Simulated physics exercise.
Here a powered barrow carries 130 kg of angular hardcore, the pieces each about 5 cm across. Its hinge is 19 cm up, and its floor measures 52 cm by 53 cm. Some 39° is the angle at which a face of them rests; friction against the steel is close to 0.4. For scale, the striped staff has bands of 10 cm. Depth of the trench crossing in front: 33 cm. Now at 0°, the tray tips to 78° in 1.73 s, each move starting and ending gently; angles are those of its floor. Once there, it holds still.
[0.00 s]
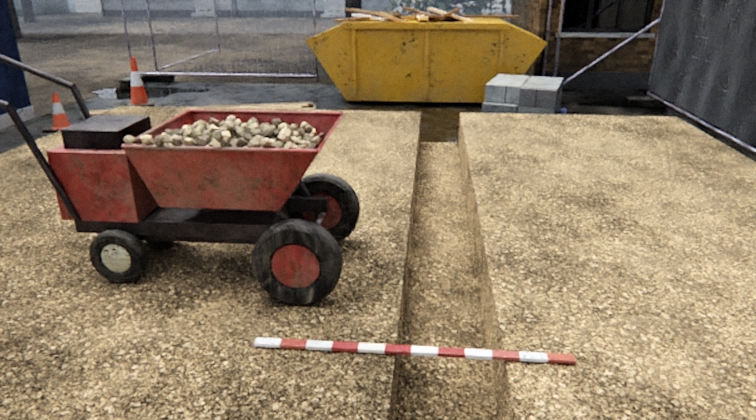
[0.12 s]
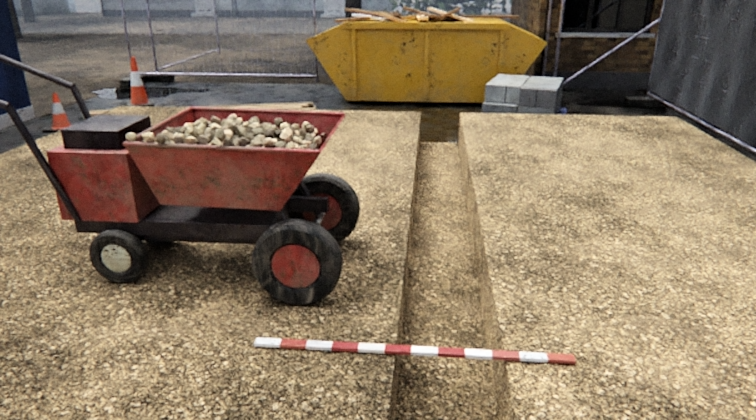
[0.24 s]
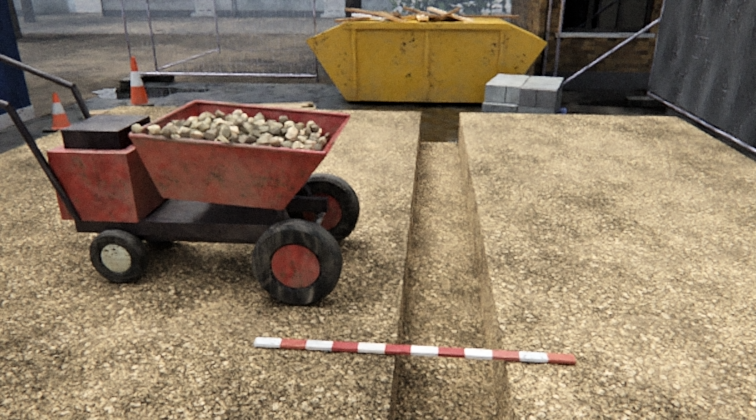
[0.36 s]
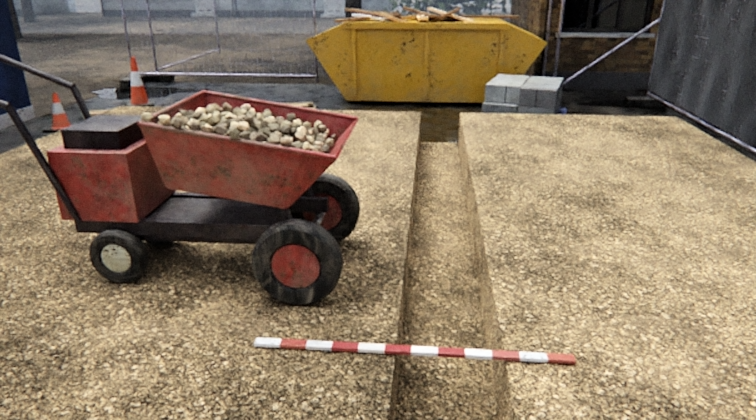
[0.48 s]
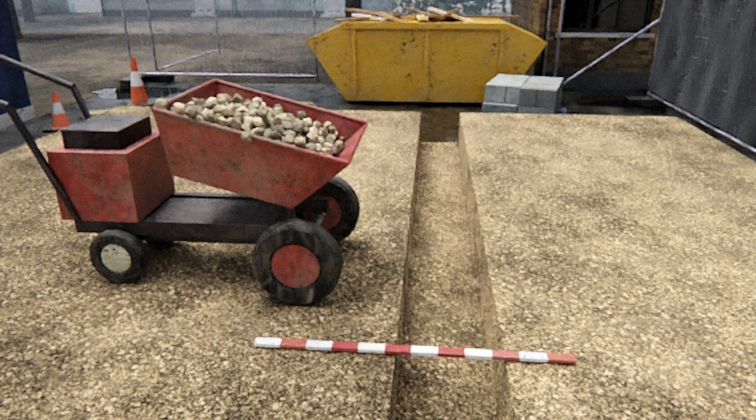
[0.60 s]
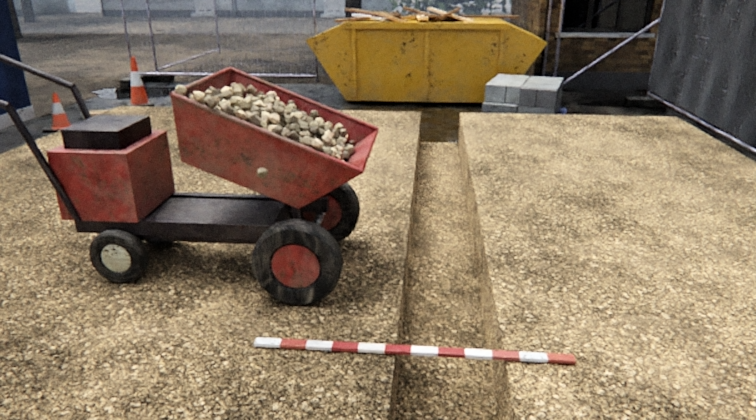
A red powered barrow slowly tilts its tray of stones toward the trench on the right.
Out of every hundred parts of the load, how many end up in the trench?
Close to 99 in a hundred.
After 1.3 s the floor is at 66°; 97 % in the tray, 2 % in the trench; the foremost stones are at (448, 254).
After 1.8 s the floor is at 78°; 53 % in the tray, 46 % in the trench, 1 % past the trench; the foremost stones are at (522, 268).
After 2.2 s the floor is at 78°; 25 % in the tray, 74 % in the trench, 1 % past the trench; the foremost stones are at (550, 270).
After 4.1 s the floor is at 78°; 0 % in the tray, 99 % in the trench, 1 % past the trench; the foremost stones are at (551, 270).
